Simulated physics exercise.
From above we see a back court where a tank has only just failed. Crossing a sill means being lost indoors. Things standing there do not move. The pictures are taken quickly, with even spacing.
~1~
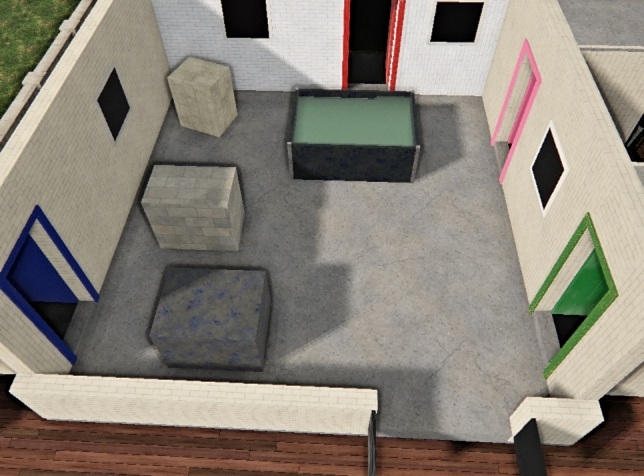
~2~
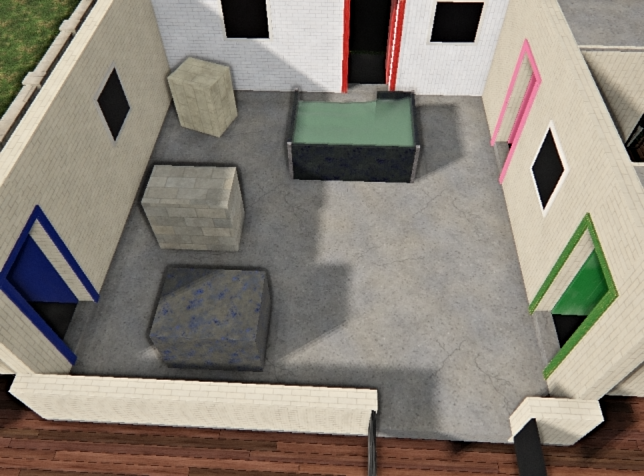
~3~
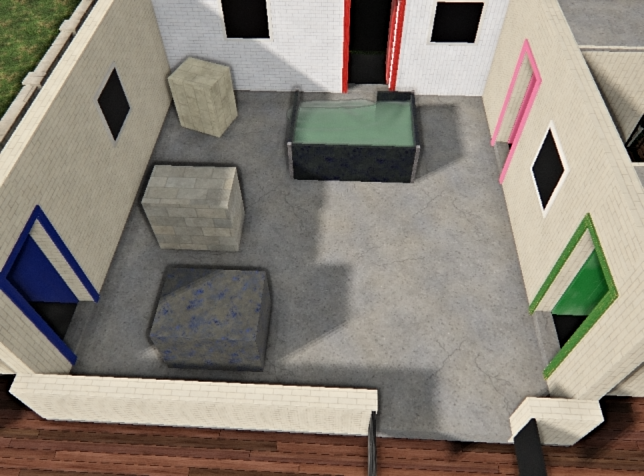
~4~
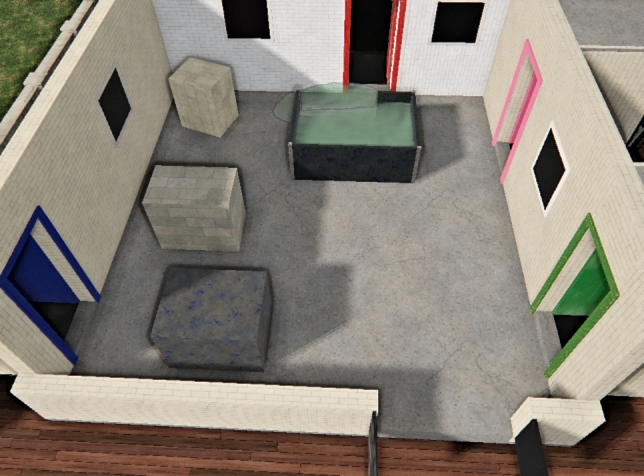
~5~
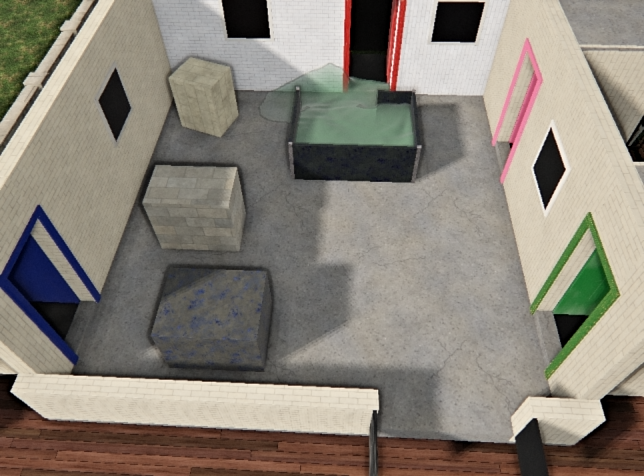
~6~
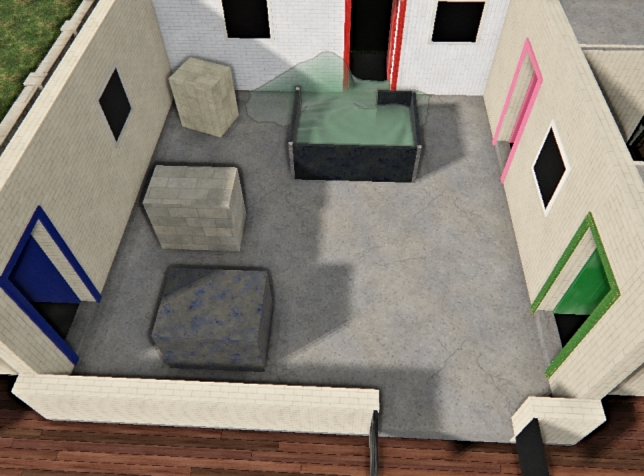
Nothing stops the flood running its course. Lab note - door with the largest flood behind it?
Largest flood: Red door.
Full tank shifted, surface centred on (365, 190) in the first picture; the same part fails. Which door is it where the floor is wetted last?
The answer is the green-painted one.
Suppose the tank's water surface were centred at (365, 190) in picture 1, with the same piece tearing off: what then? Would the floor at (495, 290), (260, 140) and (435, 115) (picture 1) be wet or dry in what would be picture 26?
Log, spots in order: Unwetted / taken by the flood / taken by the flood.
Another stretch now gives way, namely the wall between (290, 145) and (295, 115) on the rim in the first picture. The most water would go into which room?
The largest share comes in at the blue-painted one.
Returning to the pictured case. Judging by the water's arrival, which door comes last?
Result: The door marked green.
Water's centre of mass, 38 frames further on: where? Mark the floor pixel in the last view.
I reckon somewhere around (307, 170).
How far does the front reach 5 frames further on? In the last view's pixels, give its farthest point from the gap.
Farthest reach: (177, 90).
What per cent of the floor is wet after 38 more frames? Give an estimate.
Close to 80 %.
A moment on, water covers 15 % of the floor; red door a lot in, blue door not reached, green door not reached, pink door not reached.
Next, water covers 25 % of the floor; red door a lot in, blue door not reached, green door not reached, pink door not reached.
Then, water covers 40 % of the floor; red door a lot in, blue door not reached, green door not reached, pink door wet at the sill, nothing in.
Later, water covers 80 % of the floor; red door a lot in, blue door wet at the sill, nothing in, green door wet at the sill, nothing in, pink door wet at the sill, nothing in.
In the end, water covers 95 % of the floor; red door a lot in, blue door a trickle in, green door wet at the sill, nothing in, pink door wet at the sill, nothing in; the red door has let in the most.
